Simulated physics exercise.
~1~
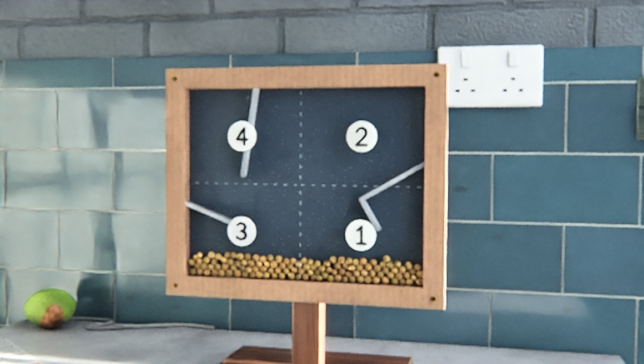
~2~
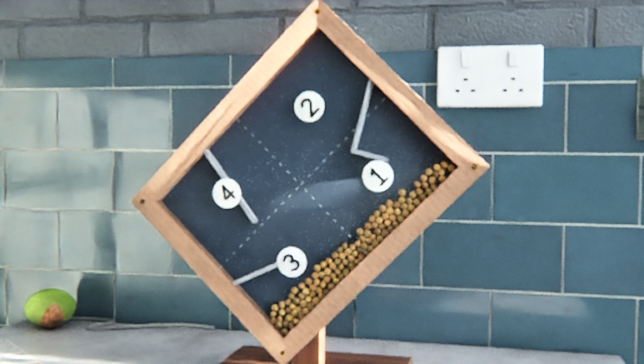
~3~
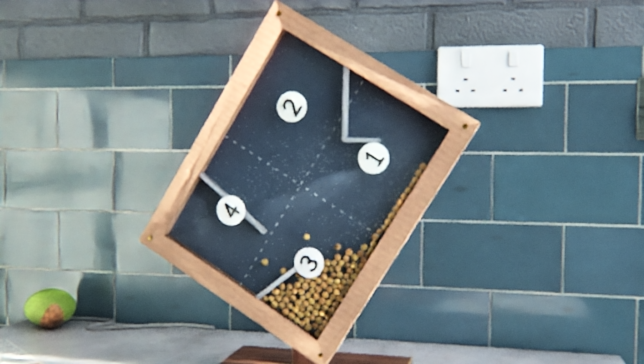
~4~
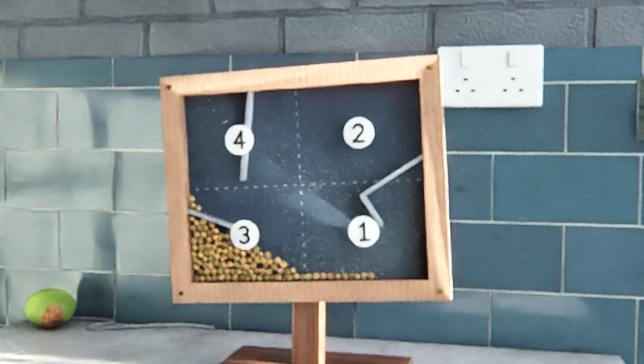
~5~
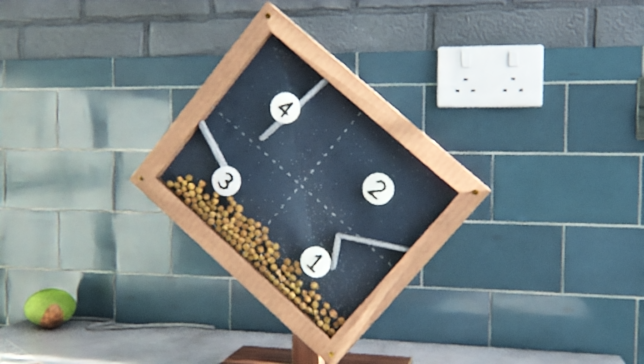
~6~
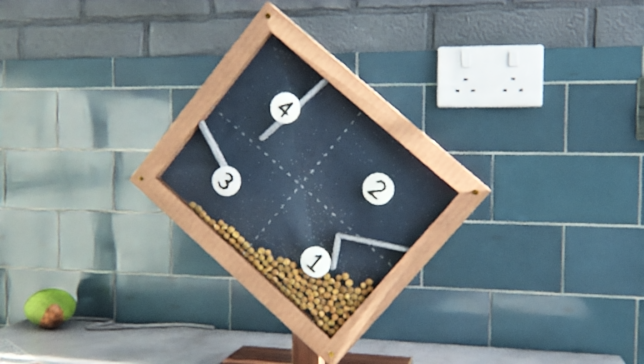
At the start, a wooden-framed box with a clear front sits almost level on a stand before blue tiles, small round beads spread along its bottom and a green fruit to the left. The box turns anticlockwise, leaving the beads sloping along its lower right side. It tips further, and they slide down and pile up around number three. Then it swings back clockwise to nearly level, with the beads heaped at the left. It continues clockwise into a tilt, and the beads stream down towards number one. Finally the box holds that tilt, most beads gathered in quarter one, with a thinner trail up the lower left side.
